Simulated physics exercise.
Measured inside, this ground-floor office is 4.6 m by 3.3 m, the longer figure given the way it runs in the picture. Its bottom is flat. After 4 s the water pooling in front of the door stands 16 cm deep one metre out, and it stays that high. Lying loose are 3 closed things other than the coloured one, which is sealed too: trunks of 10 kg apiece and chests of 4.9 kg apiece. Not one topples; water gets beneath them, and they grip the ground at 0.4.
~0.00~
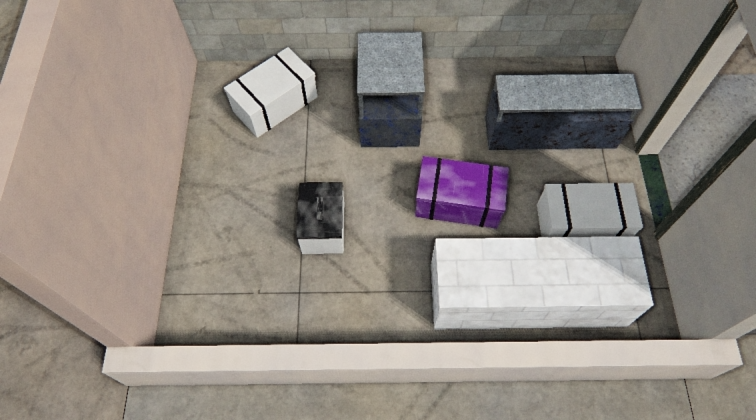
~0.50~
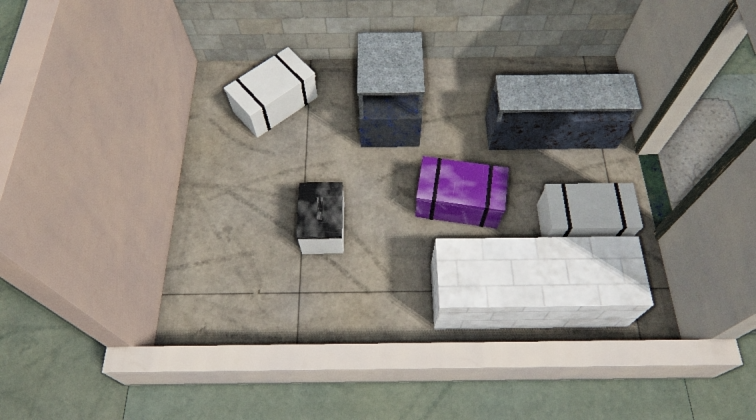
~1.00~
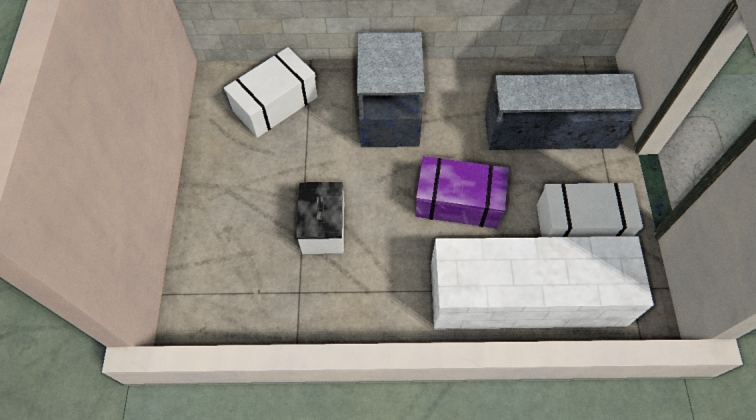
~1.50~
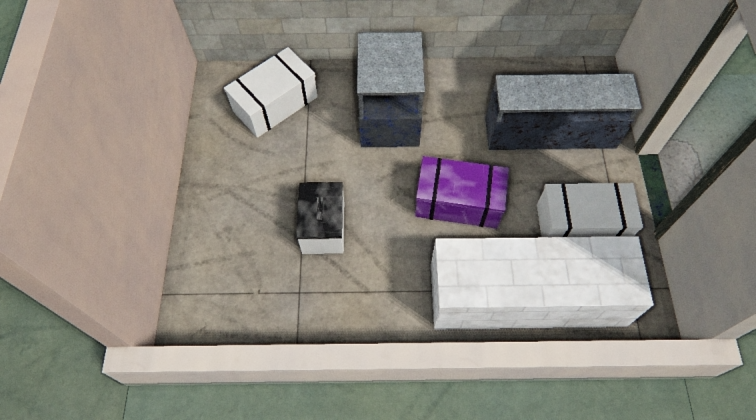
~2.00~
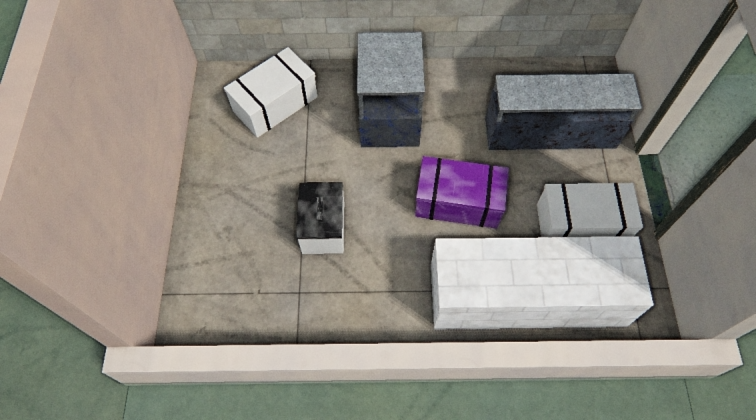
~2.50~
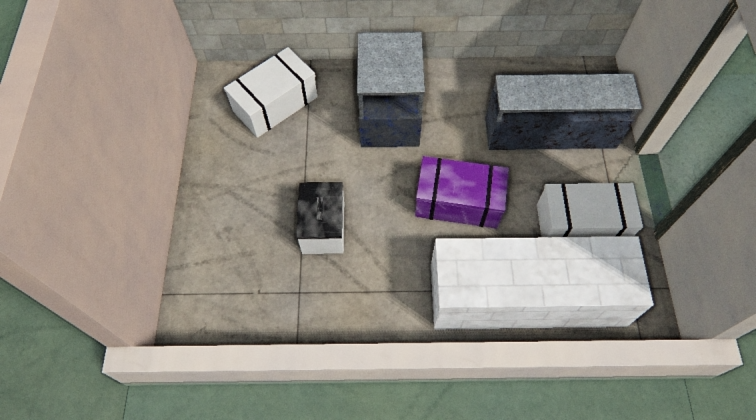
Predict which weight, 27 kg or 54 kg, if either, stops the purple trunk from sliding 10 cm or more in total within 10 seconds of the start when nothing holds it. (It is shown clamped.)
Going by the pictures, it is pinned only by the heavier mass.
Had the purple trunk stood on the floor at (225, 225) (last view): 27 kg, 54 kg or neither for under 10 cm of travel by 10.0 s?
Here the lighter suffices.
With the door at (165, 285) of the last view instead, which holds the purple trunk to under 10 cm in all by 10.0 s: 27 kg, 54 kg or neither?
Then the lighter mass suffices.
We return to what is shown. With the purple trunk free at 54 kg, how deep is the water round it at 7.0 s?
5 cm, roughly.
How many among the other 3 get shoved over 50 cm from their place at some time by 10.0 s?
All told, that gives 1.
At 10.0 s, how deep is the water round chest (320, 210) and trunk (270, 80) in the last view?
Around 5 cm and 3 cm.
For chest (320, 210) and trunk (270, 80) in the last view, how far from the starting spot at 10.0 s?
One is off by 140 cm, the other by 0 cm, in the order asked.
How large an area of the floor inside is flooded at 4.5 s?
Somewhere about 3.0 m2, give or take.
After 3.5 s the purple trunk would be 0 cm from its start with 27 kg and 0 cm from its start with 54 kg; 0 cm of water round it then.
After 4.5 s the purple trunk would be 0 cm from its start with 27 kg and 0 cm from its start with 54 kg; 3 cm of water round it then.
After 7.0 s the purple trunk would be 29 cm from its start with 27 kg and 0 cm from its start with 54 kg; 5 cm of water round it then.
After 10.0 s the purple trunk would be 78 cm from its start with 27 kg and 0 cm from its start with 54 kg; 6 cm of water round it then.
